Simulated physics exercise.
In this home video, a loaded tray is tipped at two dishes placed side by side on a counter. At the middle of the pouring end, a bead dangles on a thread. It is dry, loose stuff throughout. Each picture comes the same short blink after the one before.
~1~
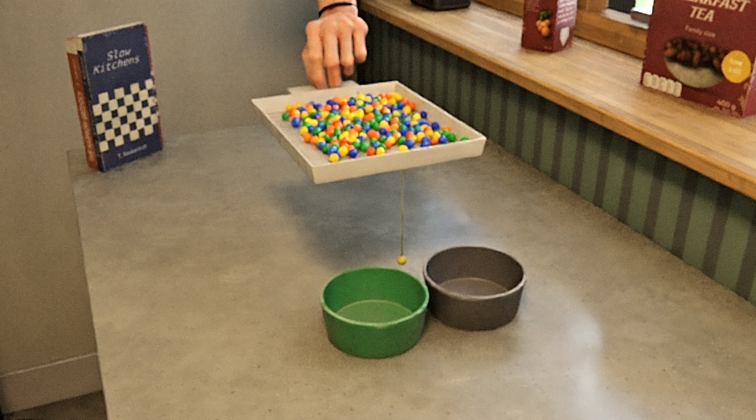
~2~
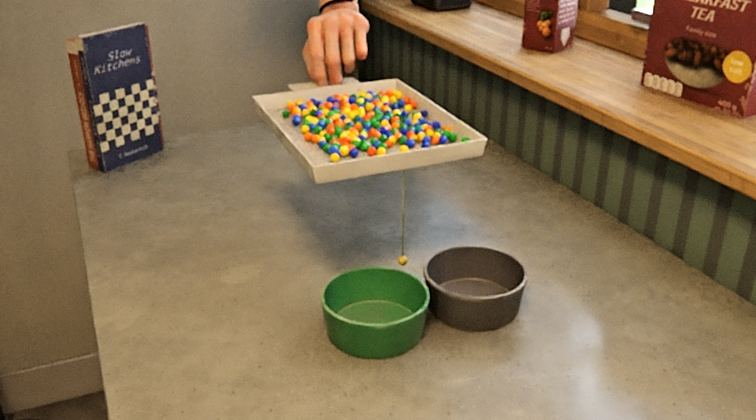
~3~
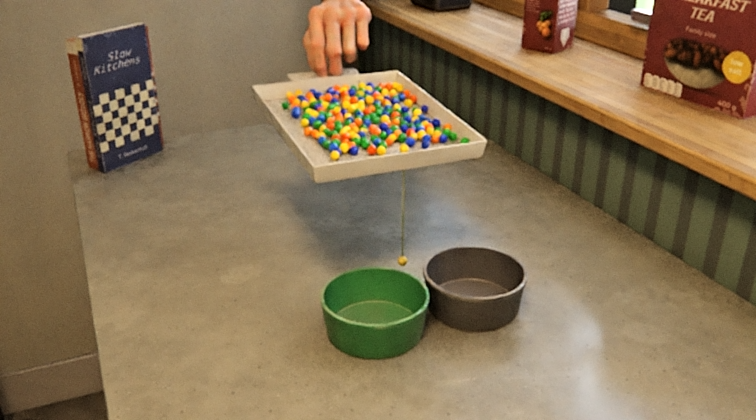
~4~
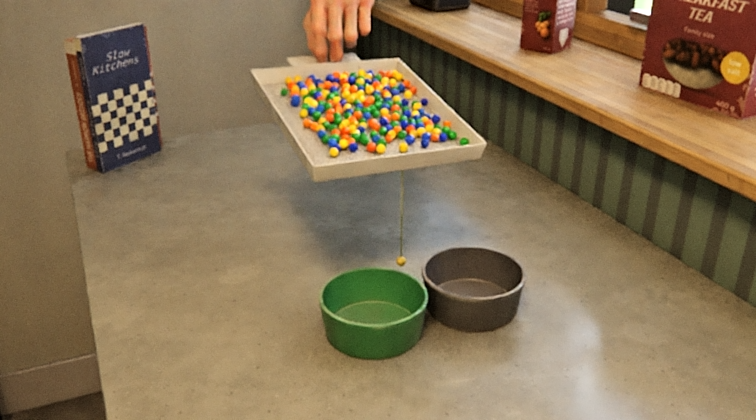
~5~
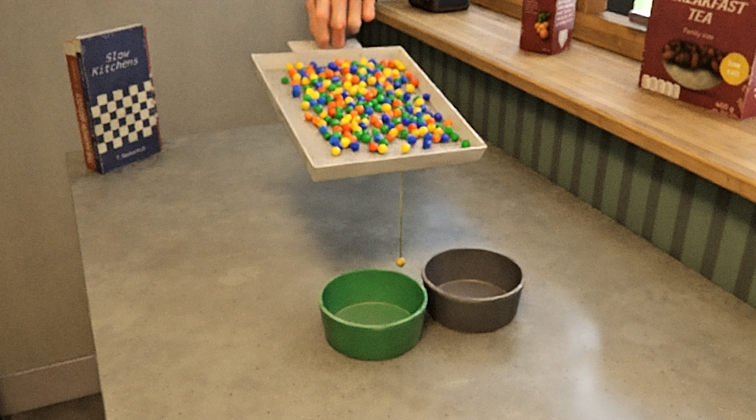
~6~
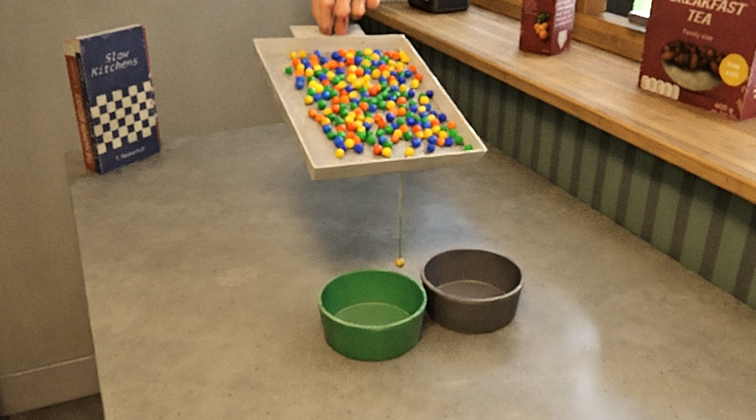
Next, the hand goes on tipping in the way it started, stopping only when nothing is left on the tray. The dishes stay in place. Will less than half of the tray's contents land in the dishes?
No, more than half gets in.
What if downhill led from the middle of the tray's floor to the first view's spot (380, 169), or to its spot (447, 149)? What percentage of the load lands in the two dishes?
That comes to 60 per cent the first time and 90 per cent the second.
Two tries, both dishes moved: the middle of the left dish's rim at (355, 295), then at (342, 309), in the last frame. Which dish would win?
The dish at right, then the dish at right.
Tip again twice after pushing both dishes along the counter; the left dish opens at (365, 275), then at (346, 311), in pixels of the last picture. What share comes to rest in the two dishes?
About 20 and 70 per cent respectively.
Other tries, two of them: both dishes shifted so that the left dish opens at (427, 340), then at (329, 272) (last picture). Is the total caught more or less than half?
The first time it's lower than half, the second time lower than half.
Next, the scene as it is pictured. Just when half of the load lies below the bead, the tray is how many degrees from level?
105°, roughly.
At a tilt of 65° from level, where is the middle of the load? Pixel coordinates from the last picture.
Near (425, 146).
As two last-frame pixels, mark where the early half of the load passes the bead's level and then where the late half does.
Roughly at (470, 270) first, and then at (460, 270).
Soon after the last picture, tray tipped steeply; nearly all on the tray; a stray few in the right dish; a stray few outside both; a small part in the air.
A little later, tray tipped past a quarter turn; about a quarter on the tray; a stray few in the left dish; about a third in the right dish; a small part outside both; about a third in the air.
Later still, tray tipped past a quarter turn; a small part in the left dish; about two thirds in the right dish; about a quarter outside both.
By the end, tray tipped past a quarter turn; a small part in the left dish; about two thirds in the right dish; about a quarter outside both.
